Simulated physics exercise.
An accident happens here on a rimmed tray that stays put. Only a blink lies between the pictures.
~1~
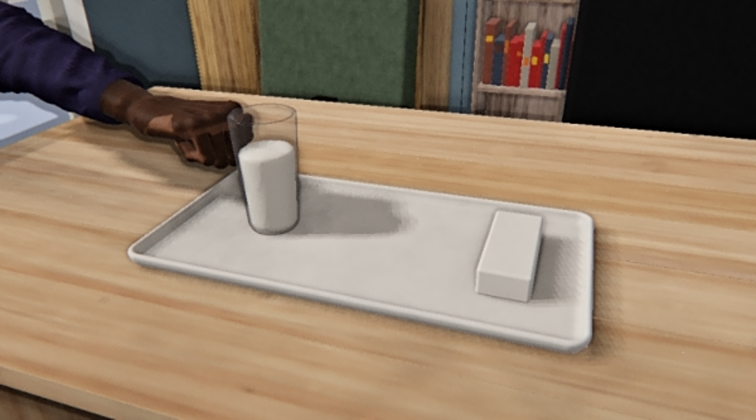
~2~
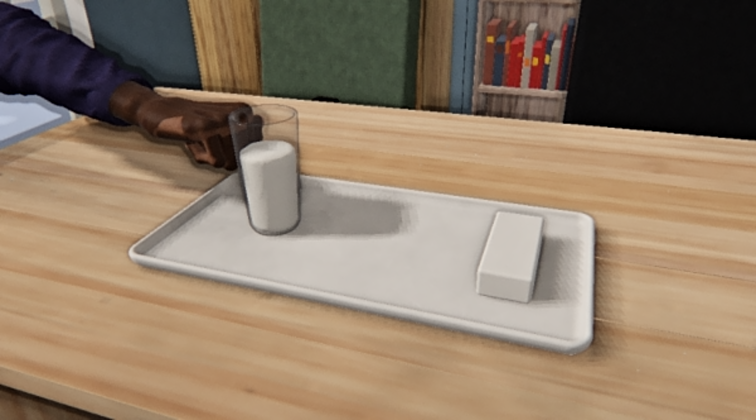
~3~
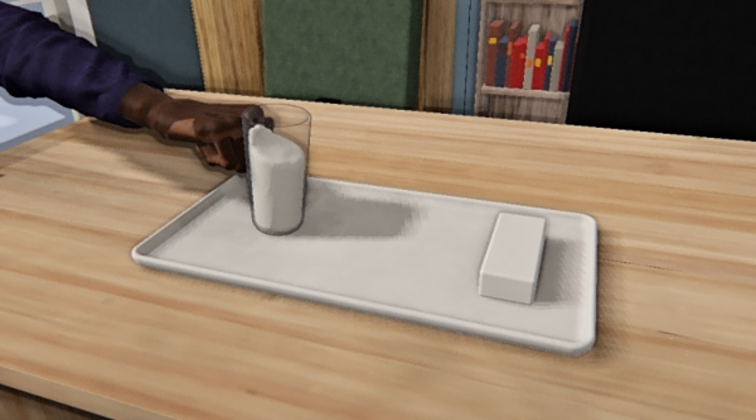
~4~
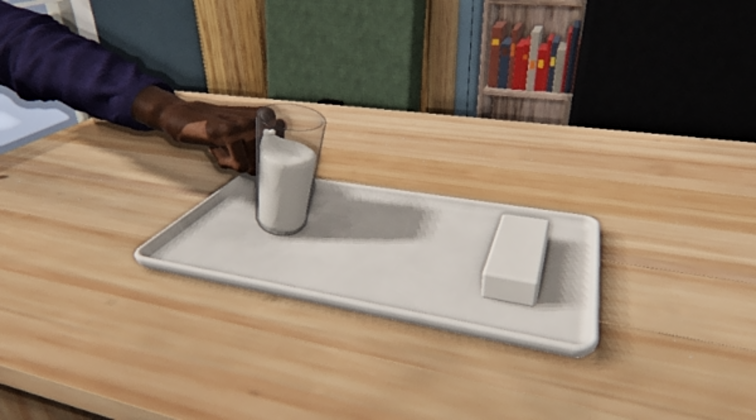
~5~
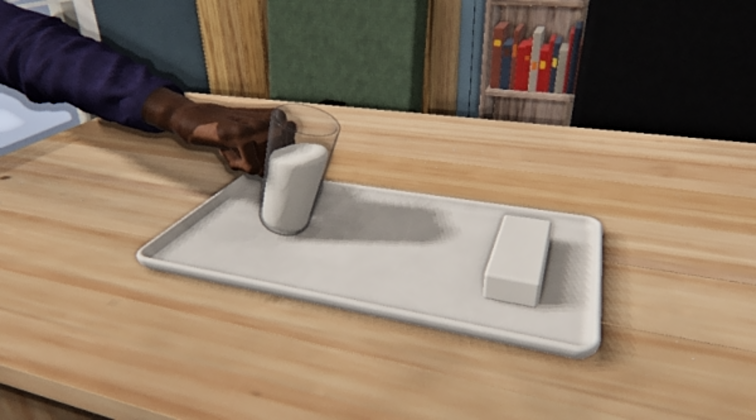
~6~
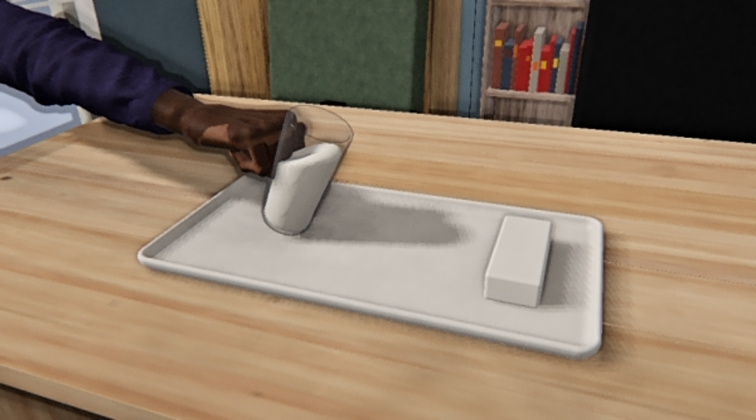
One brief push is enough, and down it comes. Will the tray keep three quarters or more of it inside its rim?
Yes, less than a quarter gets past the rim.
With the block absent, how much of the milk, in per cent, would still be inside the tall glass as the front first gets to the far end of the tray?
Close to 70 per cent.
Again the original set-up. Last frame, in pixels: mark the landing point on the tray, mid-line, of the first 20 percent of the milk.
About (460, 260).
A moment on, the tall glass is falling and 100 per cent is in the glass, 0 on the tray and 0 above or beyond its rim.
Next, the tall glass lies on its side and 98 per cent is in the glass, 1 on the tray and 2 above or beyond its rim.
Then the tall glass lies on its side and 56 per cent is in the glass, 25 on the tray and 19 above or beyond its rim.
Later the tall glass lies on its side and 29 per cent is in the glass, 57 on the tray and 14 above or beyond its rim.
In the end 91 per cent is held by tray and glass, 9 is off the tray.
